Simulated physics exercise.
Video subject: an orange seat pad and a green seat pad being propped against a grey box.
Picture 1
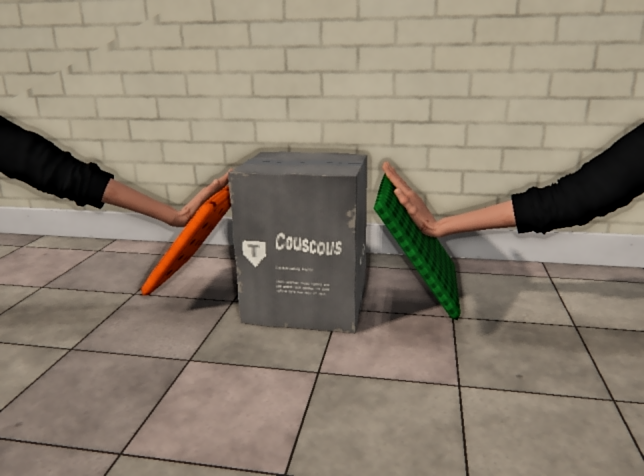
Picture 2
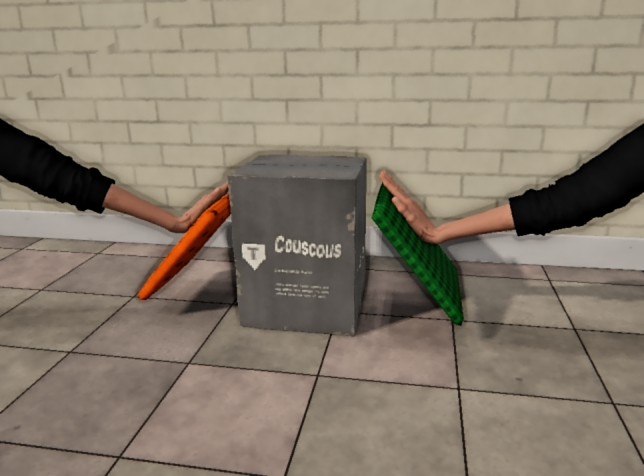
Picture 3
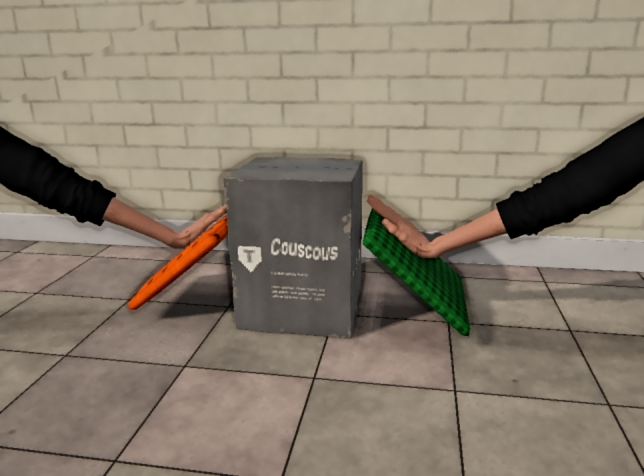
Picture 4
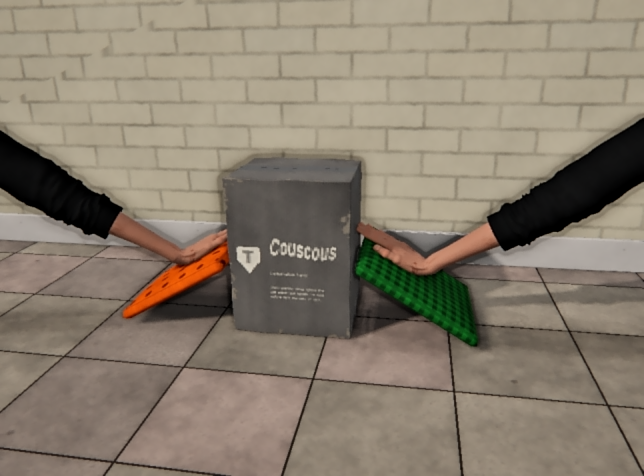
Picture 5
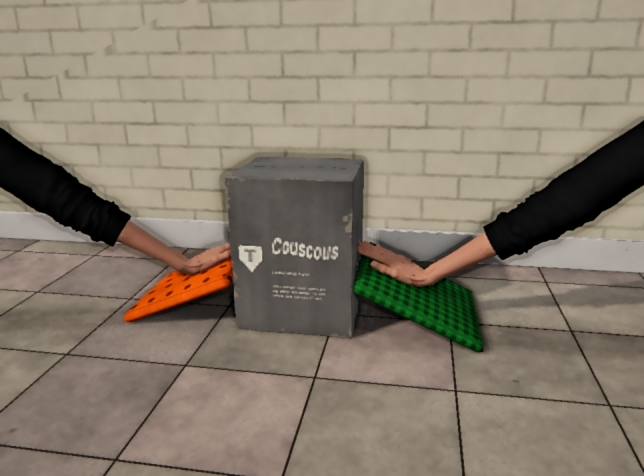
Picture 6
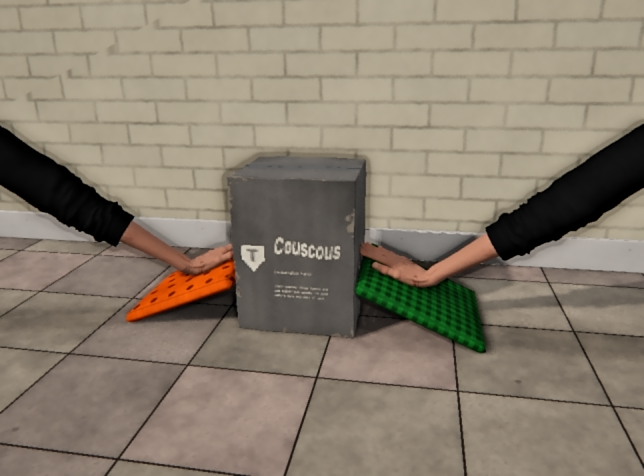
On a tiled floor beside a pale brick wall, two hands press an orange pad and a green pad against opposite sides of a grey box, lowering both from steep leans to low slants as their bottom edges slide outward.
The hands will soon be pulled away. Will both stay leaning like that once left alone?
My prediction: My guess is the orange seat pad will come down. My guess is the green seat pad will come down.
Then, 0.20 s after the last picture, orange seat pad flat on the floor near (196, 292); green seat pad flat on the floor near (424, 308).
Then, 0.34 s after the last picture, orange seat pad flat on the floor near (196, 296); green seat pad flat on the floor near (427, 313).
At rest, orange seat pad flat on the floor near (196, 296); green seat pad flat on the floor near (427, 314). The orange seat pad slips and lies down and the green seat pad slumps to the floor.
